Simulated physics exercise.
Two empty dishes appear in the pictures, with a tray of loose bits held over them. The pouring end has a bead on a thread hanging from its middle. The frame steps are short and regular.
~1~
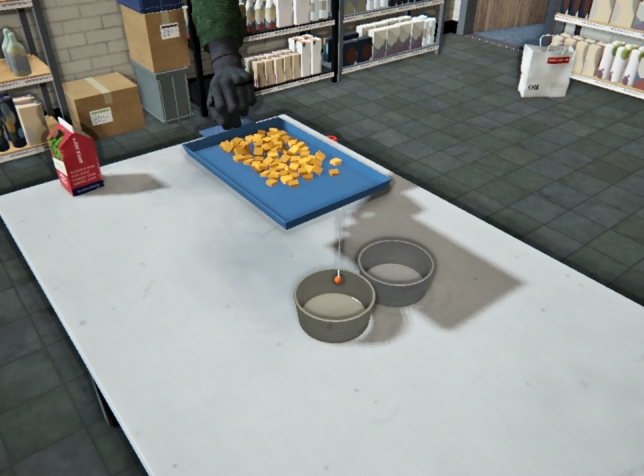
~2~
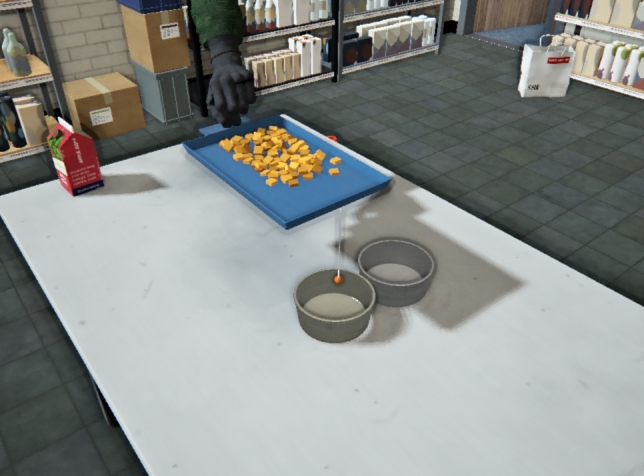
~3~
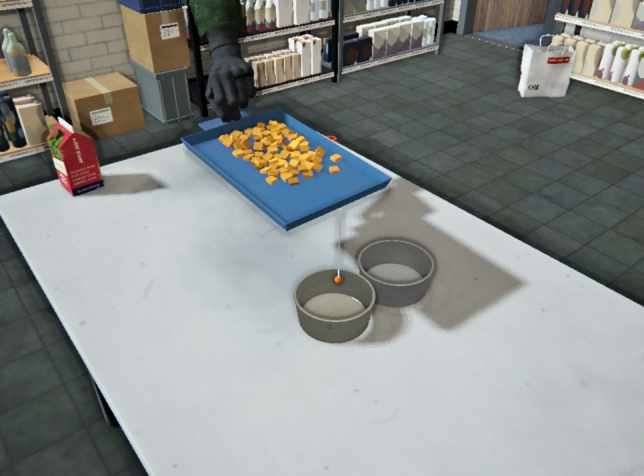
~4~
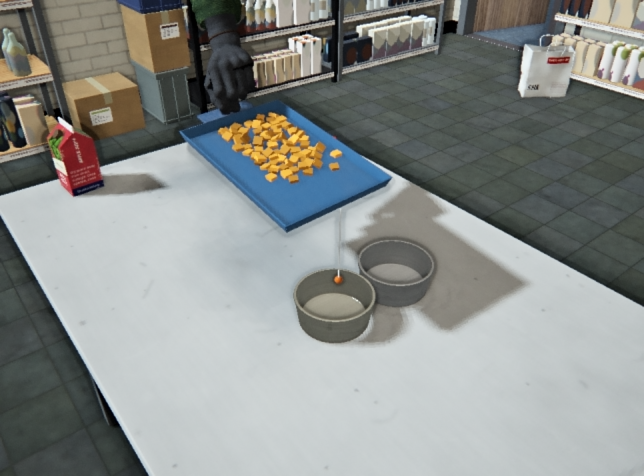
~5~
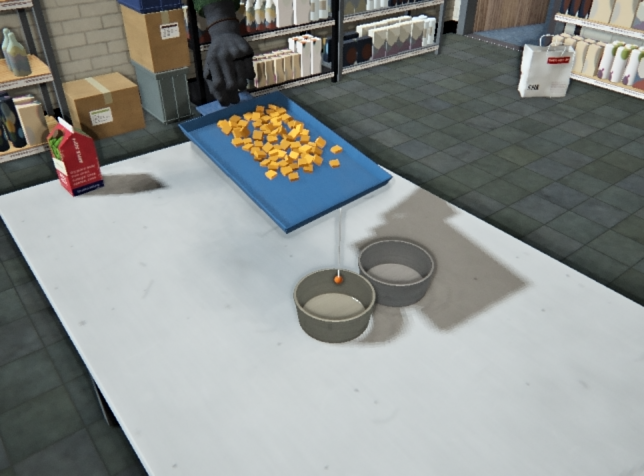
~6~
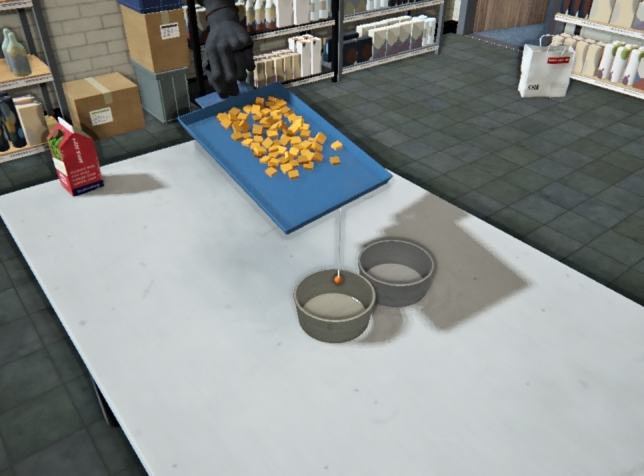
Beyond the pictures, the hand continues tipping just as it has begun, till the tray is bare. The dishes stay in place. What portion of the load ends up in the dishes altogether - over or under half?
Under.
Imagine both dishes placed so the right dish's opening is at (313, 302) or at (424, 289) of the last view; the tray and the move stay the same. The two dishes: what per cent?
The first gives 80 %, the second 10 %.
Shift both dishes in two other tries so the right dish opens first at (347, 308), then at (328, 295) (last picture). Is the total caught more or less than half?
Try 1: In excess of half; try 2: In excess of half.
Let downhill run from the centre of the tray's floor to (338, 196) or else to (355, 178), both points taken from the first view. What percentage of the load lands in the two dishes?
In order, some 60 % and some 90 %.
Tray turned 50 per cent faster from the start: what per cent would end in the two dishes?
I'd expect close to 10 per cent.
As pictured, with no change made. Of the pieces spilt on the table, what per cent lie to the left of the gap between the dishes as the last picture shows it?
Share on the left: Near 100 %.
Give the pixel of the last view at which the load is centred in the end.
Around (291, 352).
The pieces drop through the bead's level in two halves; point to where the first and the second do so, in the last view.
The first part passes (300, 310); everything after passes (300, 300).
Soon, tray tipped steeply; about two thirds on the tray; a stray few in the left dish; a stray few outside both; about a quarter in the air.
A while on, tray tipped right over; a stray few on the tray; about a quarter in the left dish; about two thirds outside both; a small part in the air.
Towards the end, tray tipped past a quarter turn; about a quarter in the left dish; most outside both.
Finally, tray tipped past a quarter turn; about a quarter in the left dish; none in the right dish; most outside both.
